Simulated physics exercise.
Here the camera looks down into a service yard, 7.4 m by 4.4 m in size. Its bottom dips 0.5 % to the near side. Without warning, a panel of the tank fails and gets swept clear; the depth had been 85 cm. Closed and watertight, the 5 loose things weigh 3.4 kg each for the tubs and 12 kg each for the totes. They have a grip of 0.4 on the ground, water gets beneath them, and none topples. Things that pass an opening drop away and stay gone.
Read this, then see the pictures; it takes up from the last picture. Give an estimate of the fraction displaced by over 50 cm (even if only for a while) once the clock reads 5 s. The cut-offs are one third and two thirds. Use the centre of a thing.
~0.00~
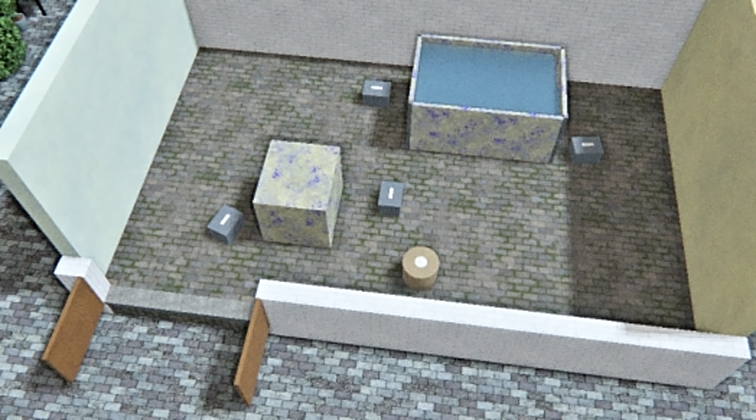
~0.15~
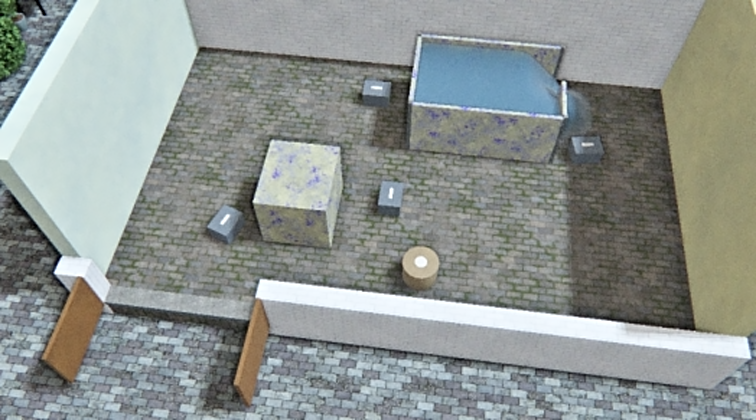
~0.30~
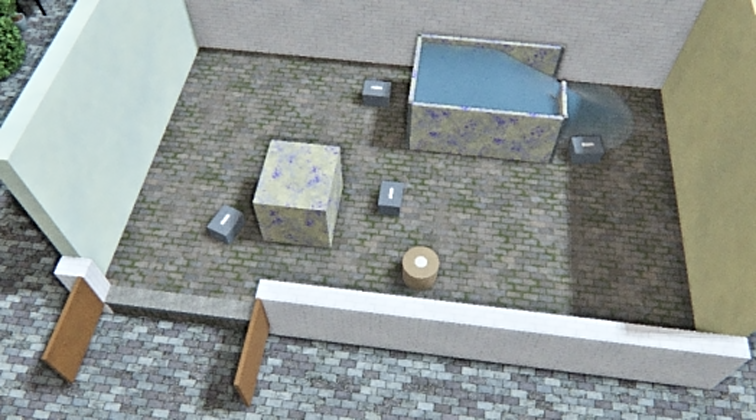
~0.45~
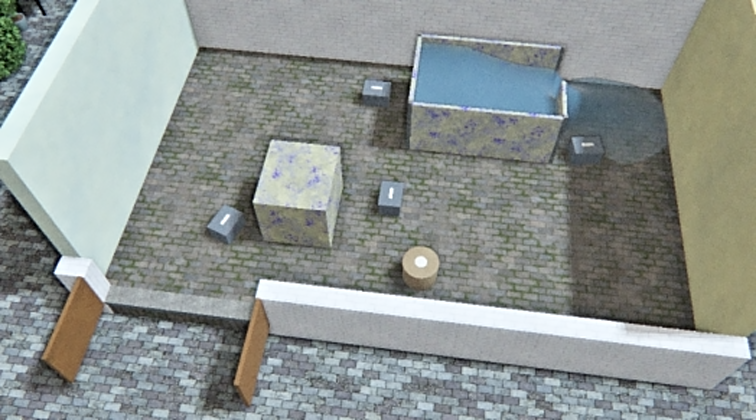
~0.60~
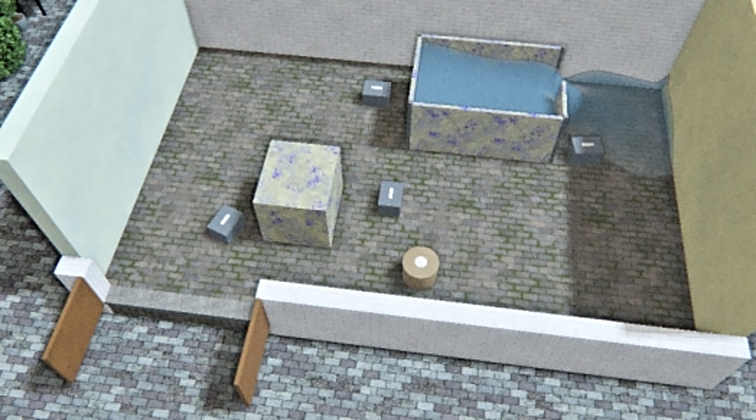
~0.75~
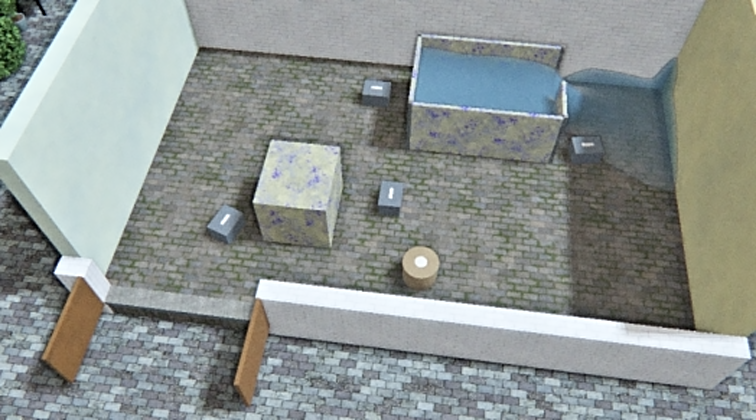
The share is below one third.
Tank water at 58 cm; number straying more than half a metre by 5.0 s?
So the tally would be 1.
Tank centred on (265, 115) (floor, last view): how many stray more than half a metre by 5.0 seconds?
Then 3 of them would.
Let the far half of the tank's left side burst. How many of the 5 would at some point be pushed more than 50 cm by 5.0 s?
Count: 2.
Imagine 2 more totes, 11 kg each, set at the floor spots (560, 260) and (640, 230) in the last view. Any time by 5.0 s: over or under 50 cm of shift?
First goes beyond, then goes beyond.
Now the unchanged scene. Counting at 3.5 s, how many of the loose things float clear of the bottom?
Total: 0.
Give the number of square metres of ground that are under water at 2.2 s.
I'd estimate close to 10.5 m2.
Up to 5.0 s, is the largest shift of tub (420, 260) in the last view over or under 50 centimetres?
Beyond the mark.
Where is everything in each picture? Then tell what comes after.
A tub at (421, 262) rests on the ground; a tote at (391, 194), on the bottom; water covers 2.6 m2; 0 of 5 have shifted, in the first frame.
A tub at (421, 262), on the bottom; a tote at (391, 194), on the bottom; 3.1 m2 under water; 0 of 5 have shifted, in the second frame.
A tub at (421, 262), on the bottom; a tote at (391, 194) rests on the ground; 3.9 m2 under water; 0 of 5 have shifted, in the third frame.
A tub at (421, 262), on the bottom; a tote at (391, 194) rests on the ground; 4.8 m2 under water; 0 of 5 have shifted, in the fourth frame.
A tub at (421, 262) rests on the ground; a tote at (391, 194), on the bottom; water covers 5.1 m2; 0 of 5 have shifted, in the fifth frame.
A tub at (421, 262) rests on the ground; a tote at (391, 194), on the bottom; 5.2 m2 under water; 0 of 5 have shifted, in the sixth frame.
After 1.1 s 0 of 5 are over 50 cm from their spots; 0 afloat.
After 2.2 s 0 of 5 are over 50 cm from their spots; 0 afloat.
After 3.5 s 0 of 5 are over 50 cm from their spots; 0 afloat.
After 5.0 s 1 of 5 are over 50 cm from their spots, and 1 have been at some point; 1 afloat.
